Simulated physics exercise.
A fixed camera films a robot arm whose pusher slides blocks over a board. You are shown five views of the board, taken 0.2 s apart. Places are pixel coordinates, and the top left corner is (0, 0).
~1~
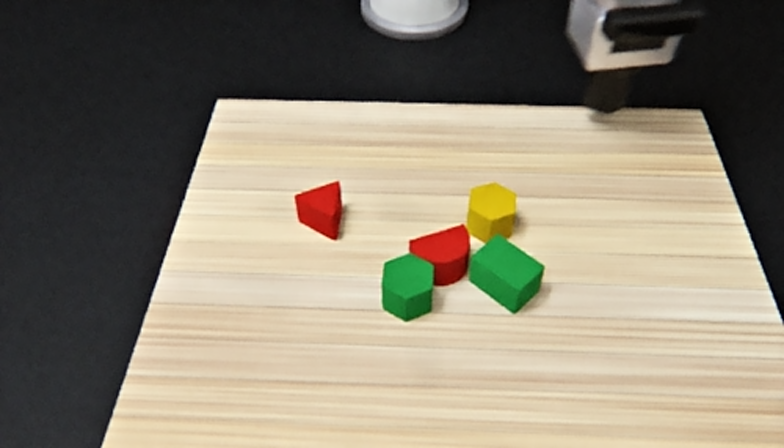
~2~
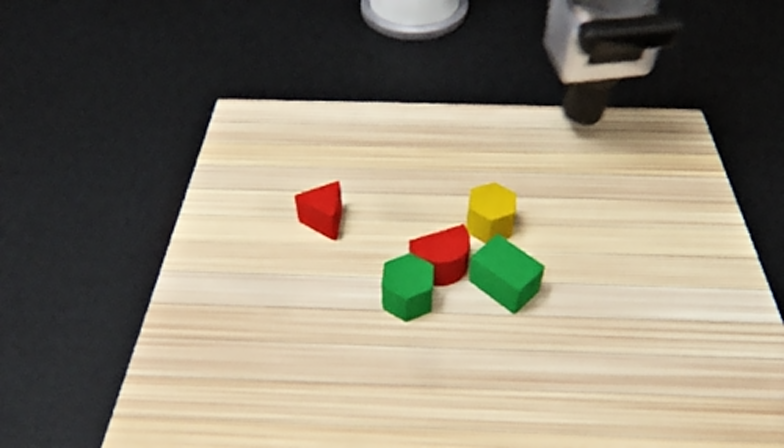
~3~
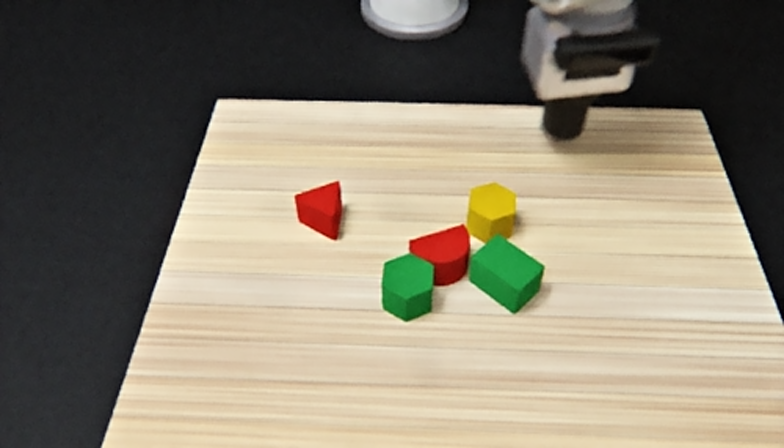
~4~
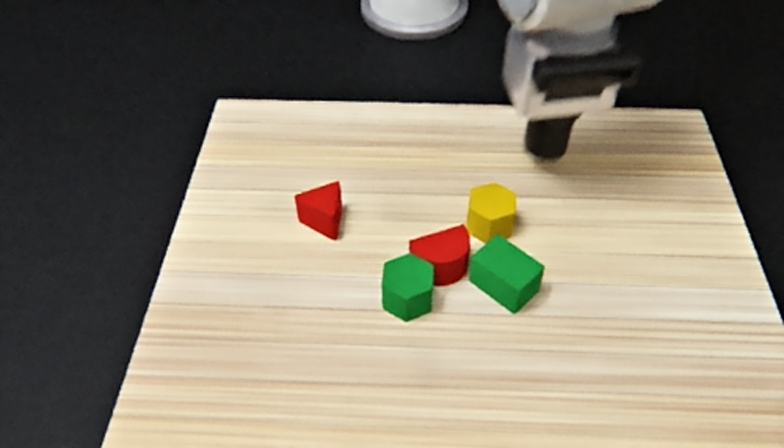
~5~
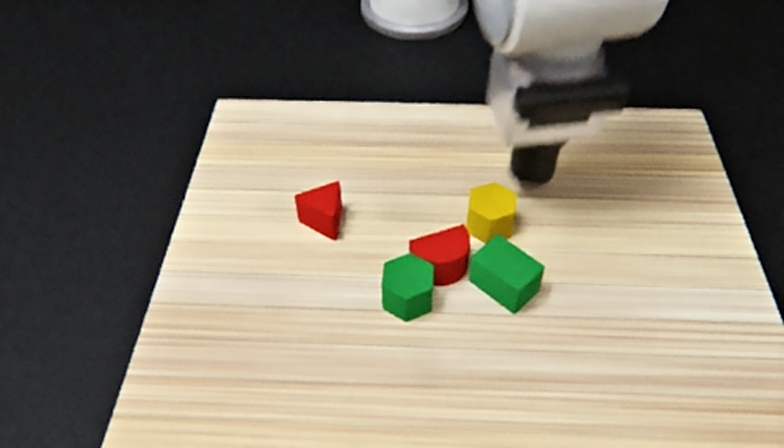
A robotic arm with a dark tip hangs over the far right edge of a pale wooden board, seen from above at an angle against black surroundings. A red triangular block sits left of a cluster holding a yellow hexagonal block, a red D-shaped block and two green blocks. The arm moves steadily leftward and nearer, its tip reaching just behind the yellow block, while the blocks and camera stay still.
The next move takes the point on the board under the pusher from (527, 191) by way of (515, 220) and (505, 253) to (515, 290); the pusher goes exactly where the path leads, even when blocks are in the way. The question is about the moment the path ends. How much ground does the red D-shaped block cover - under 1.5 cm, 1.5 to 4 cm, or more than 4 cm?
It travels between 1.5 and 4 cm.
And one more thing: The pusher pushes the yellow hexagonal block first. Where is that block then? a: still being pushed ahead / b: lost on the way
It's b.
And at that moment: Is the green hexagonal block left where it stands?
Going by the path, no.
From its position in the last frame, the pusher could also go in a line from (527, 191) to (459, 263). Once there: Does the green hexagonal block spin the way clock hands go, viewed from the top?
No.
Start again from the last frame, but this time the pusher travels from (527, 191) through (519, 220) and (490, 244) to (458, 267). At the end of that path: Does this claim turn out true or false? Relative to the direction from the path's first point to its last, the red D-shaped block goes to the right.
True
What follows on the original path. One third of the way, pusher (519, 203); yellow hexagonal block (479, 211), turned 25° clockwise.
Two thirds of the way, pusher (508, 237); green hexagonal block (396, 287), turned 15° anticlockwise; red D-shaped block (420, 249), turned 20° anticlockwise; yellow hexagonal block (461, 221), turned 65° clockwise; green oblong block (505, 267), turned 15° anticlockwise.
At the end, pusher (518, 272); green hexagonal block (396, 287), turned 15° anticlockwise; red D-shaped block (420, 249), turned 20° anticlockwise; yellow hexagonal block (461, 221), turned 65° clockwise; green oblong block (499, 299), turned 15° anticlockwise.
